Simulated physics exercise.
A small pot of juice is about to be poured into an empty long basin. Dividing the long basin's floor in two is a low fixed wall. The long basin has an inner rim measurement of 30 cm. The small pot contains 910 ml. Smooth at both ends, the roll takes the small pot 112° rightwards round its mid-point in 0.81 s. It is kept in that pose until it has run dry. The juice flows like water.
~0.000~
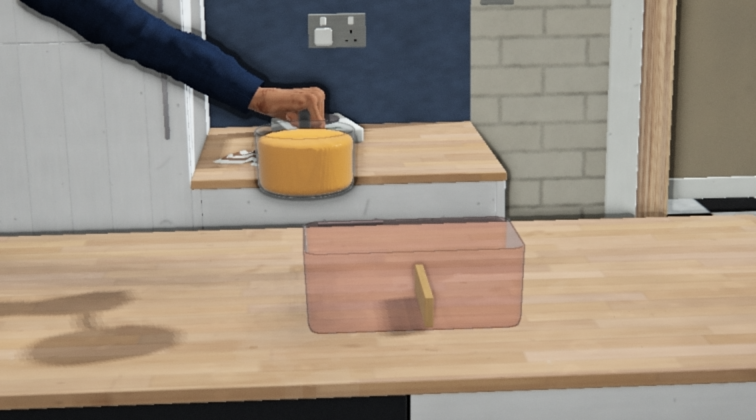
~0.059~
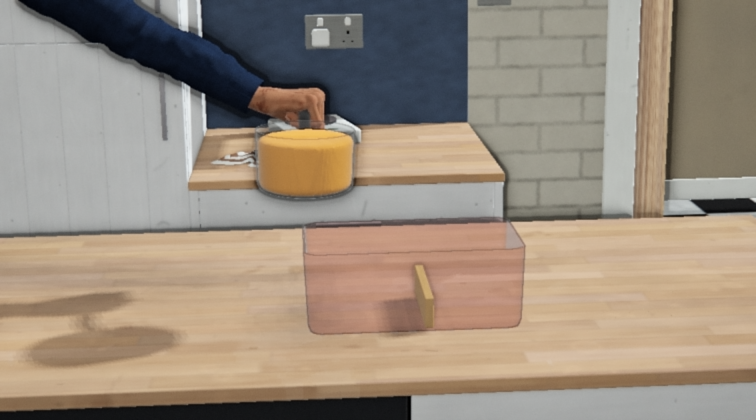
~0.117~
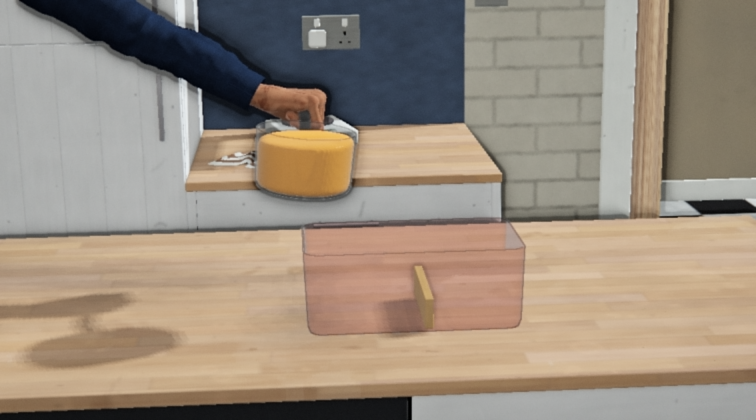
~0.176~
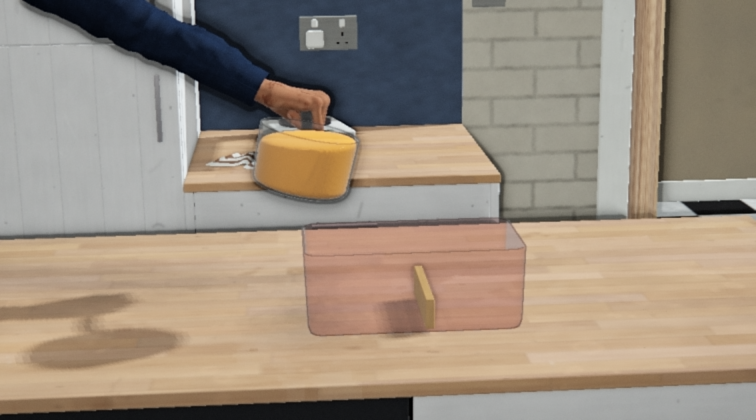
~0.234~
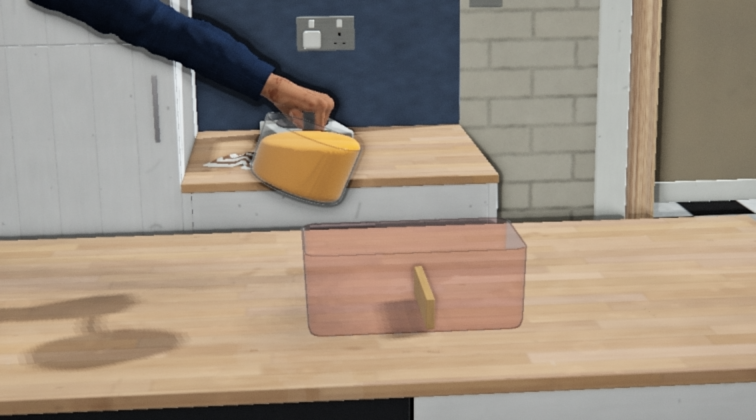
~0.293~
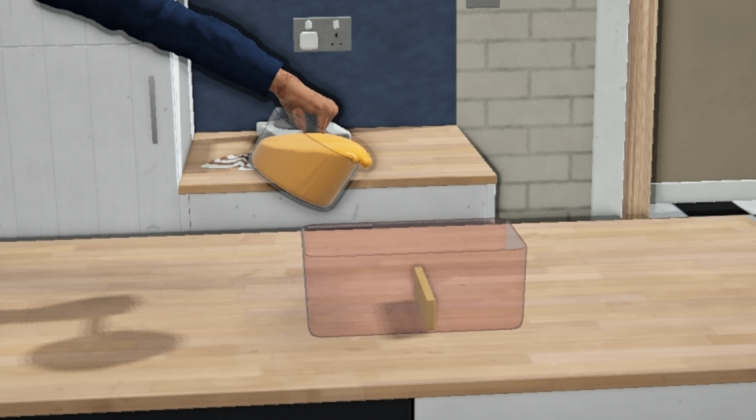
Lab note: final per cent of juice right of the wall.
Approx. 12 %.
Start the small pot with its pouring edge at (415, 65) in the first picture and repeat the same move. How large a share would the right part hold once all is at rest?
In that case roughly 80 per cent.
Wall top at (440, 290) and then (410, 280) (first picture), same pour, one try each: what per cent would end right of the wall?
Result: 20 per cent, then 30 per cent.
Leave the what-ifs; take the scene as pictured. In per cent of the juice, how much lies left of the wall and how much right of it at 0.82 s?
Around 82 percent on the left and 6 on the right.
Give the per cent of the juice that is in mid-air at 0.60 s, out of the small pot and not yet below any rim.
Near 30 per cent at that time.
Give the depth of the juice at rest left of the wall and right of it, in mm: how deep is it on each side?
Left part about 30 mm deep, right part about 6 mm deep.
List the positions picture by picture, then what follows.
In the first frame, it leans 0°; its right rim is at (354, 130); the juice meets the walls at (258, 139) and (352, 137); the long basin's rim runs from (304, 239) to (516, 233); the wall's top is at (424, 282).
In the second frame, it leans 1°; its right rim is at (354, 131); the juice meets the walls at (258, 139) and (353, 138).
In the third frame, it leans 6°; its right rim is at (356, 135); the juice meets the walls at (258, 139) and (353, 139).
In the fourth frame, it leans 13°; its right rim is at (358, 141); the juice meets the walls at (259, 140) and (356, 140).
In the fifth frame, it leans 22°; its right rim is at (360, 150); the juice meets the walls at (260, 141) and (357, 144); 1 per cent is over the edge.
In the sixth frame, it leans 32°; its right rim is at (361, 160); the juice meets the walls at (258, 143) and (357, 151); 5 per cent is over the edge.
Then, 0.60 s in, the tilt is 94° and 31 per cent is still to pour, 35 is left of the wall and 4 right of it.
Then, 0.82 s in, the tilt is 112° and 4 per cent is still to pour, 82 is left of the wall and 6 right of it.
Then, 1.06 s in, the tilt is 112° and 0 per cent is still to pour, 88 is left of the wall and 10 right of it.
Then, 1.31 s in, the tilt is 112° and 0 per cent is still to pour, 86 is left of the wall and 12 right of it.
Finally, 86 per cent lies left of the wall, 12 right of it and 2 outside.
